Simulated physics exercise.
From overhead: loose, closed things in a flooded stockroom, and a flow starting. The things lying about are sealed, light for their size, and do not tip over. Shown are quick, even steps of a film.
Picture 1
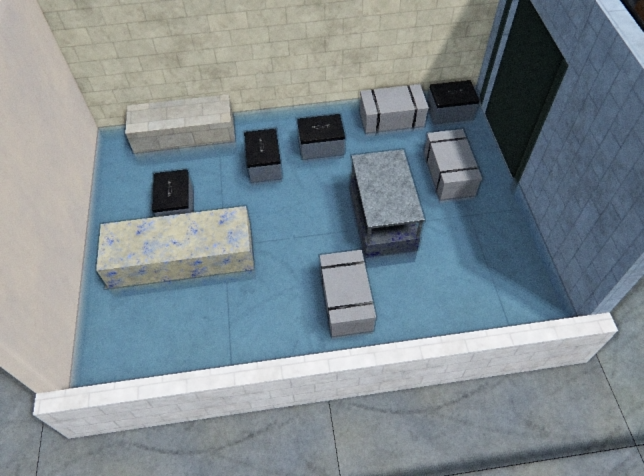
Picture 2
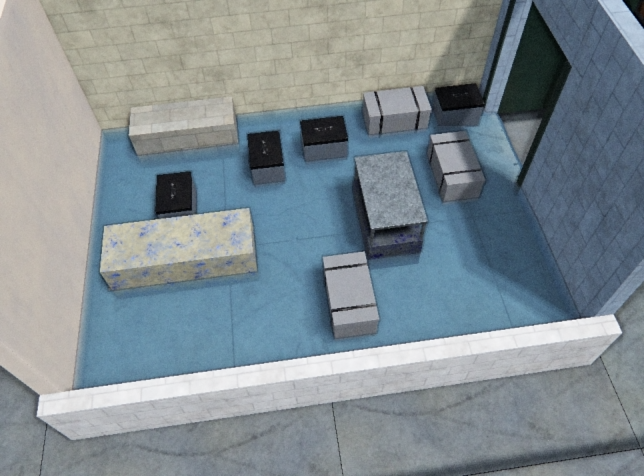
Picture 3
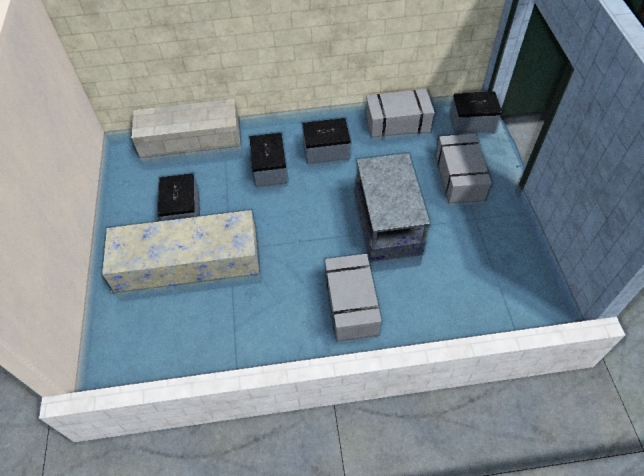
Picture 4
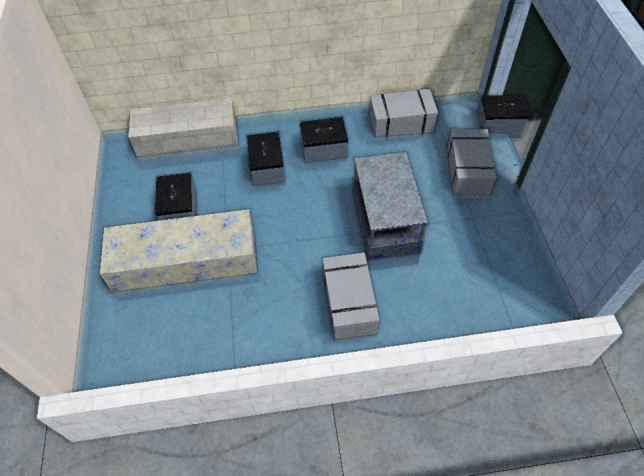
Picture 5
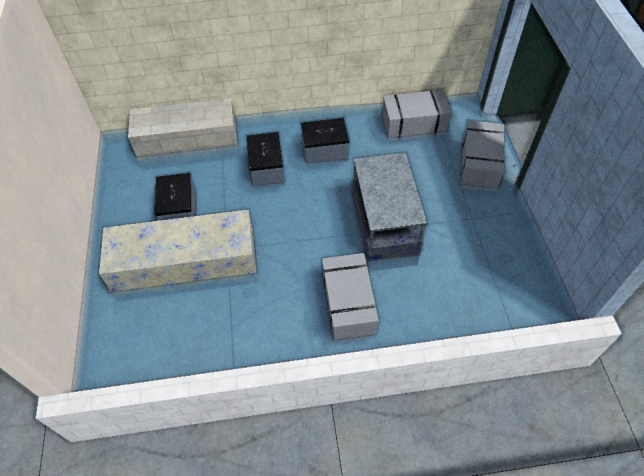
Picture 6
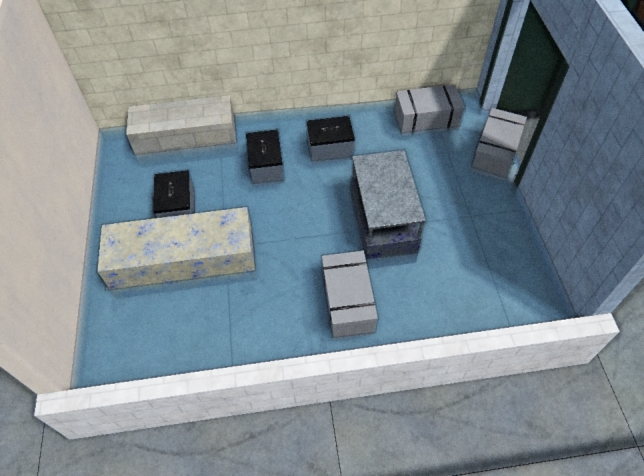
To begin with, closed trunks and black cases sit still in a flooded, blue-floored room as an opening appears at the right wall. Then the black case in the far right corner drifts out through it, while two strapped grey trunks nearby slide a short way right, turning; most others barely move.
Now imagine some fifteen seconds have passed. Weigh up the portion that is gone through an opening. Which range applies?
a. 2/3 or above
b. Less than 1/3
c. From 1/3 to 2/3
a, 2/3 or above.
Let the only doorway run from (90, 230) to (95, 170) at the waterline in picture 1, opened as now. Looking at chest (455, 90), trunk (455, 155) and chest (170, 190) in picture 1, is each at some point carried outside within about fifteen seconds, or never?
Result by object, in the order asked: Not flushed / not flushed / flushed.
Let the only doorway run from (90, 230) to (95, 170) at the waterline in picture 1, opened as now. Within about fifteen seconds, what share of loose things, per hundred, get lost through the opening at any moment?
Estimate: Around 40 per cent.
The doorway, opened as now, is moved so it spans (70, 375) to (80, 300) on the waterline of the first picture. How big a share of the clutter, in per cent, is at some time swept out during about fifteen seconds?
About 0 %.
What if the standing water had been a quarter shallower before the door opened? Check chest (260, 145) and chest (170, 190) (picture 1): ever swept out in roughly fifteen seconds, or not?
As listed: Gone, kept in.
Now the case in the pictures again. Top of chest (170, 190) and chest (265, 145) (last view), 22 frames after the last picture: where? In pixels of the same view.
Roughly (256, 176) and roughly (506, 109).
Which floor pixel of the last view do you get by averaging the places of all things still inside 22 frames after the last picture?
I'd put it around pixel (415, 173).
A moment on, 2 of 7 are out; 5 afloat.
Next, 4 of 7 are out; 3 afloat.
Later, 4 of 7 are out; 2 afloat.
In the end, 6 of 7 are out; 1 afloat.
